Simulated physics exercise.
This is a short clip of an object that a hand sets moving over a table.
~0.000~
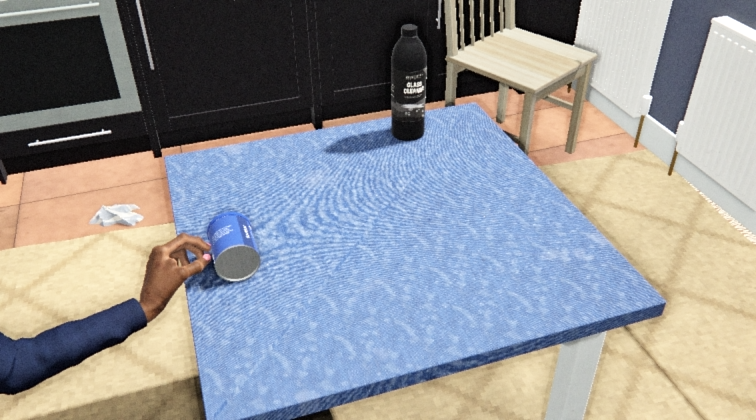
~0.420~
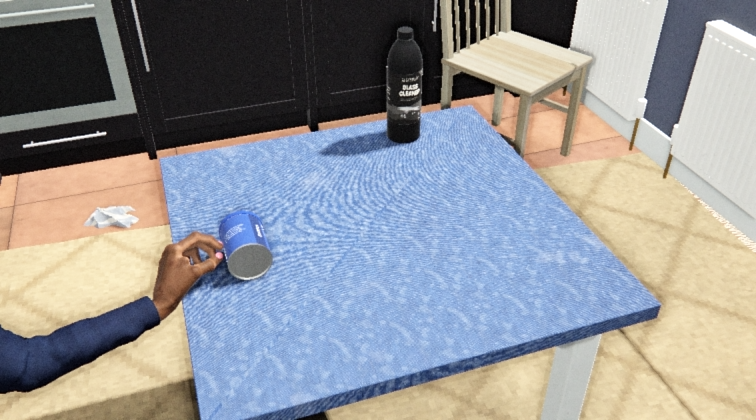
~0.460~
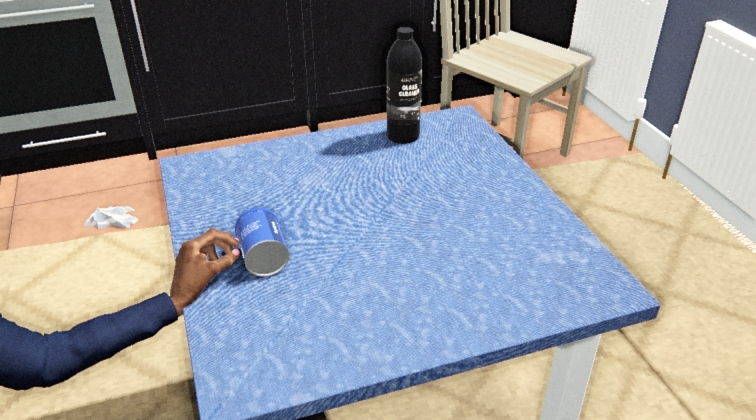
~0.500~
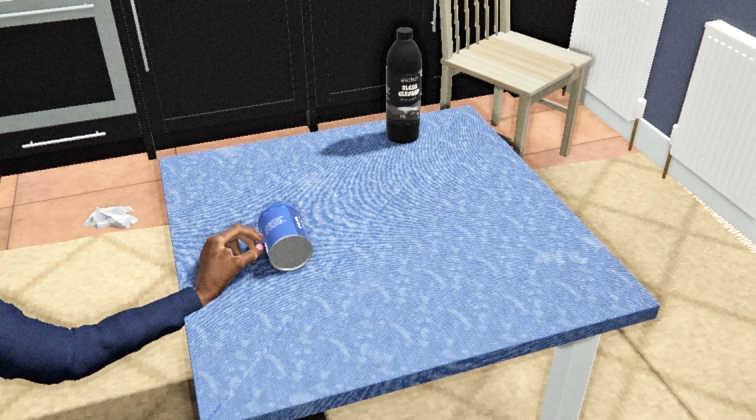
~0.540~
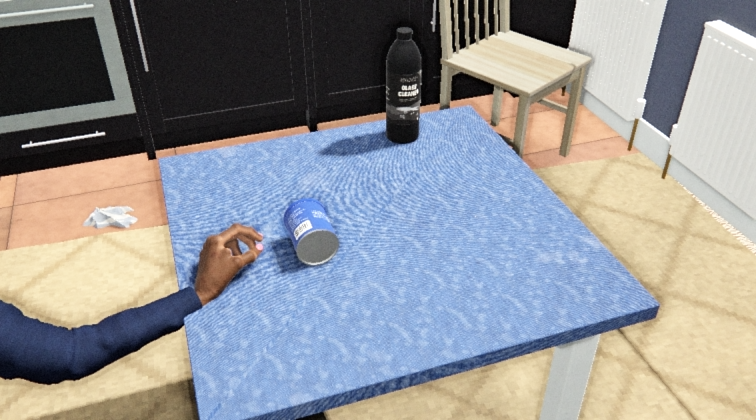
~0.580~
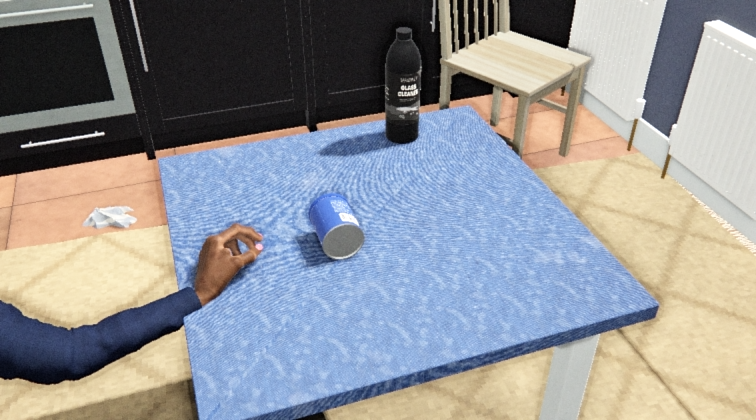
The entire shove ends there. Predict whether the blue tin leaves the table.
Takes a fall.
After 0.88 s, blue tin shifted well along near (499, 192).
After 1.28 s, blue tin now off the table.
In the end (1.6 s), off the table, blue tin.
